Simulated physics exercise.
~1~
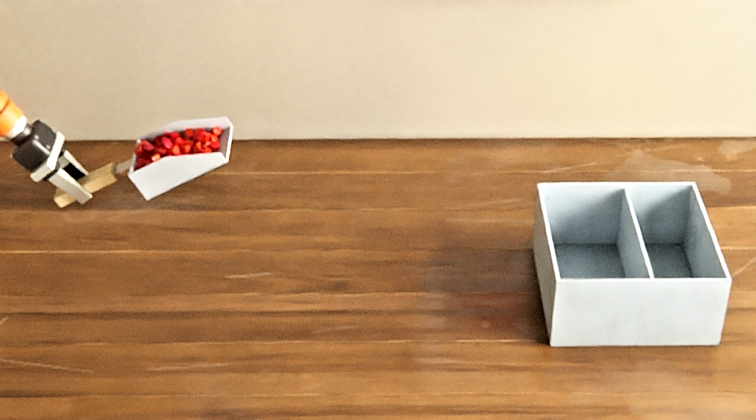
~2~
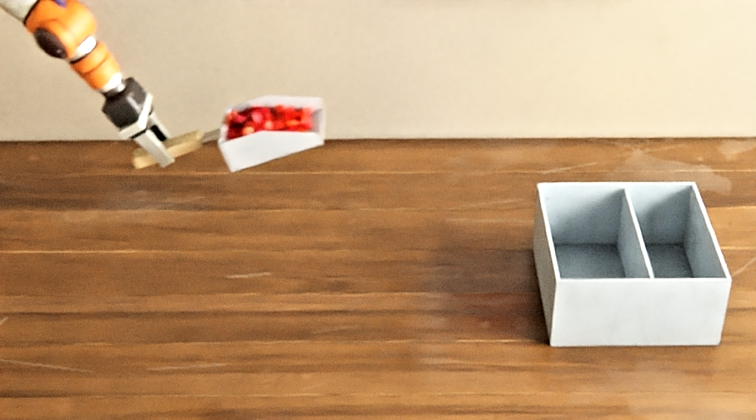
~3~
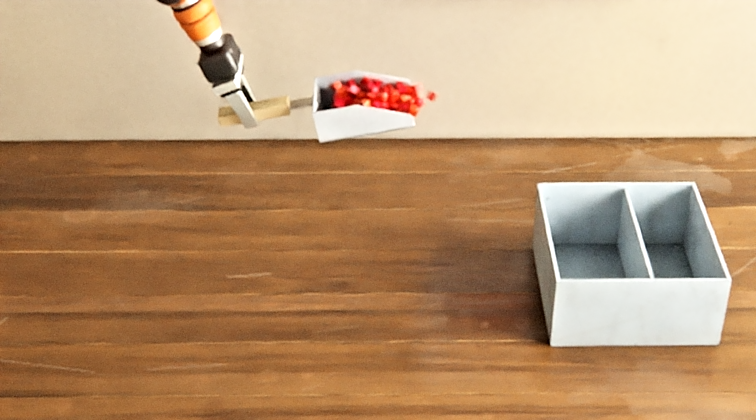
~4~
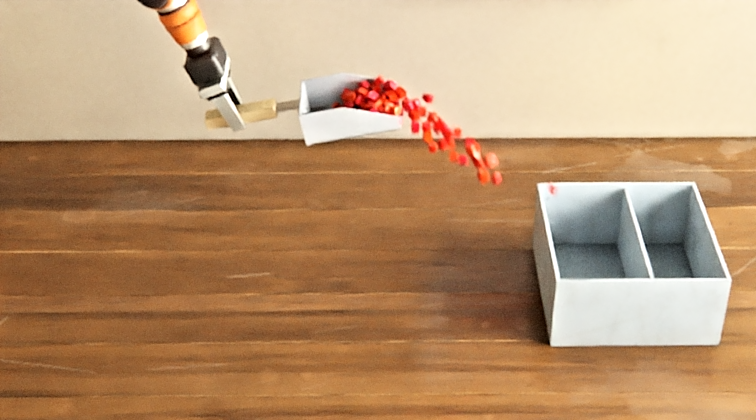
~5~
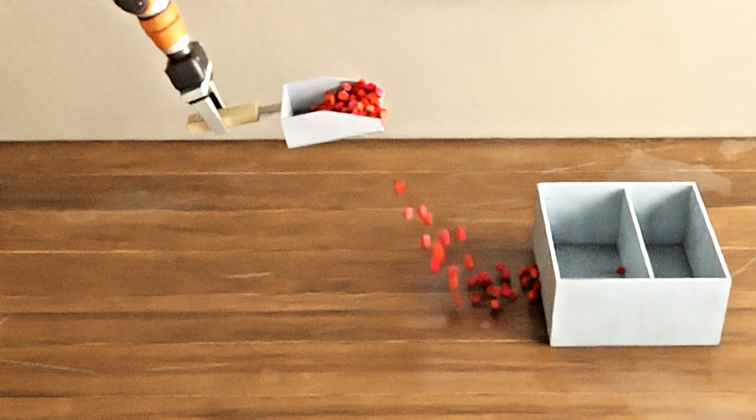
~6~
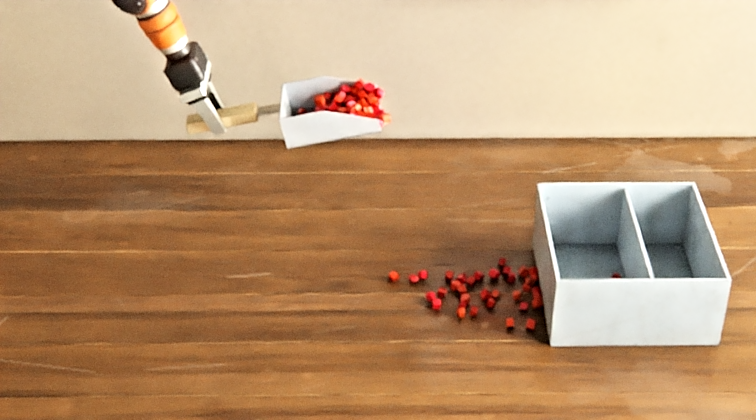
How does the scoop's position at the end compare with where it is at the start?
At the end the scoop is farther to the right and higher up than at the start, closer to the divided box but still left of it.
